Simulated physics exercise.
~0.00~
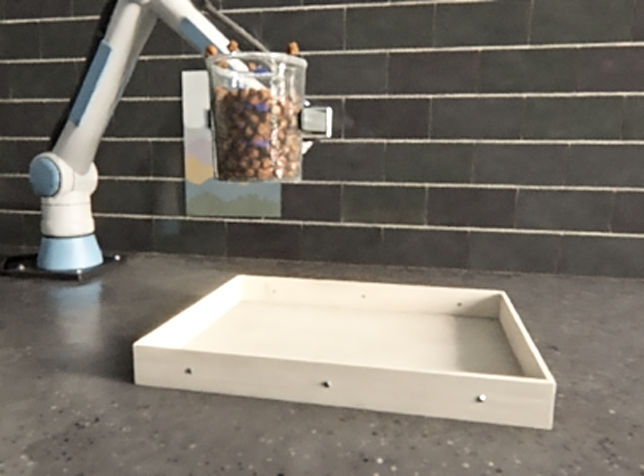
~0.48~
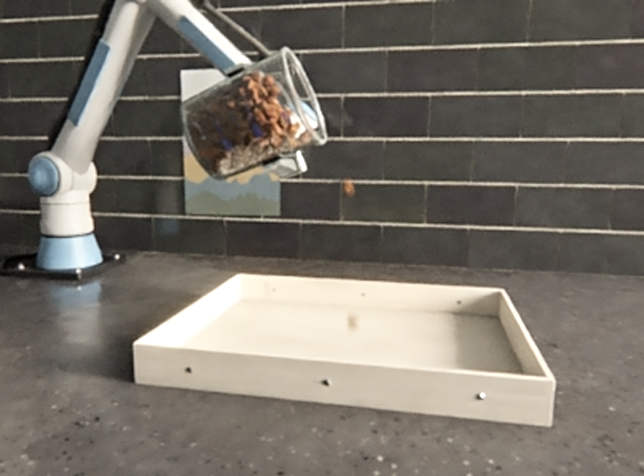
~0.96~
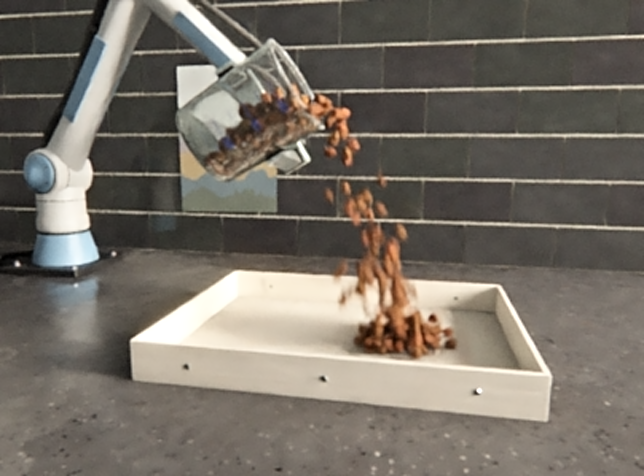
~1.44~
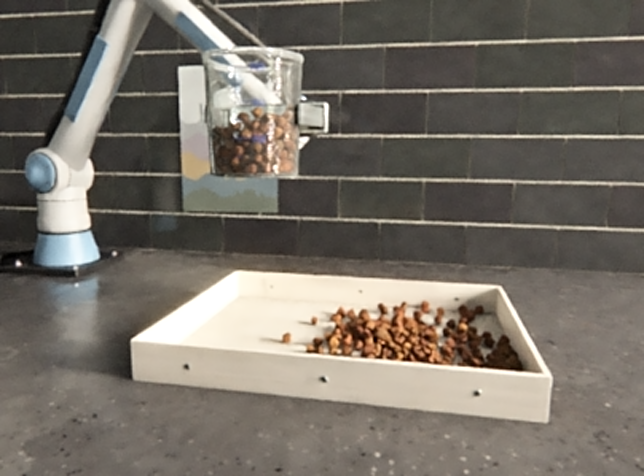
The video shows a robot arm holding a clear cup full of brown pellets above a shallow, pale tray on a dark surface. The arm tips the cup to the right, pellets pour into a spreading pile, and the cup returns upright, still partly filled.
